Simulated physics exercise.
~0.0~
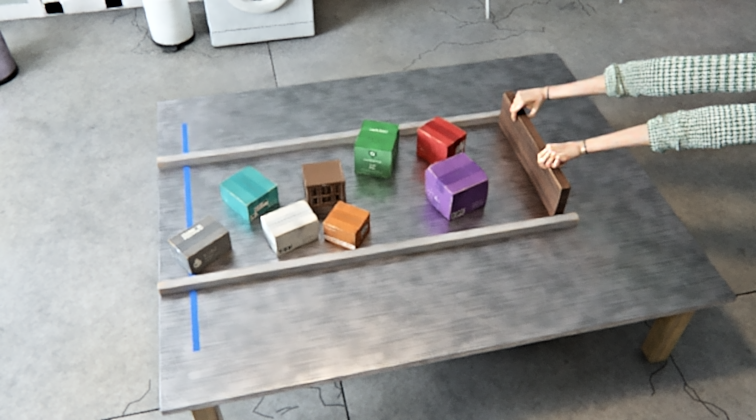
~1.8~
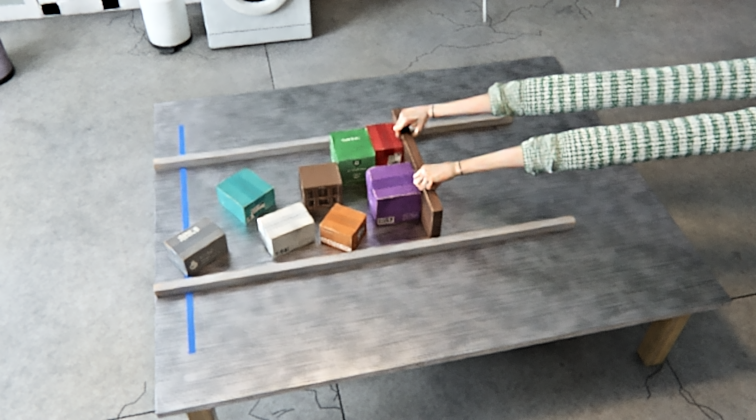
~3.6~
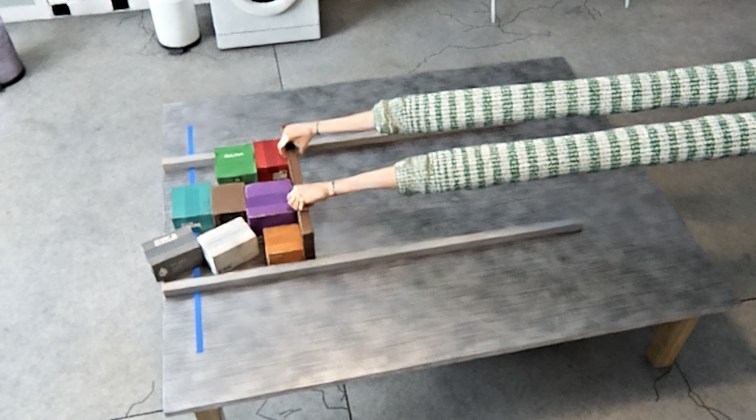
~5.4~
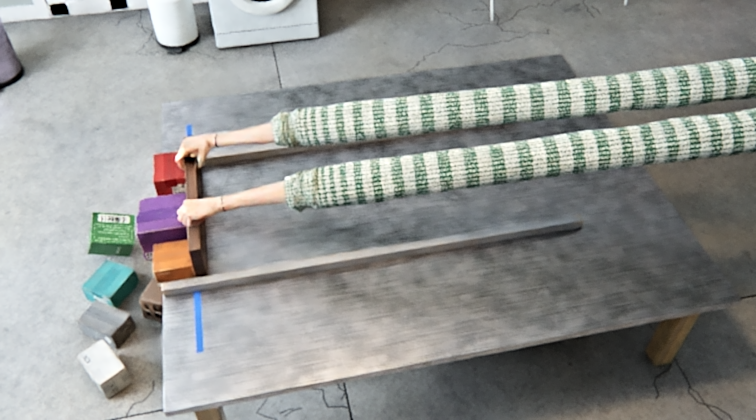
On a low grey platform set on a concrete floor, seen from above at an angle by a slightly swaying camera, eight coloured boxes stand between two long battens. A dark plank stands upright behind them at the right, held by two hands in green and white knitted sleeves. The hands slide the plank left, gathering the purple, red and green boxes first, then pressing all eight into a cluster near the blue tape. The plank stops at about the tape. The green, brown, white, turquoise and grey boxes end on the floor, while the red, purple and orange ones remain at the edge.
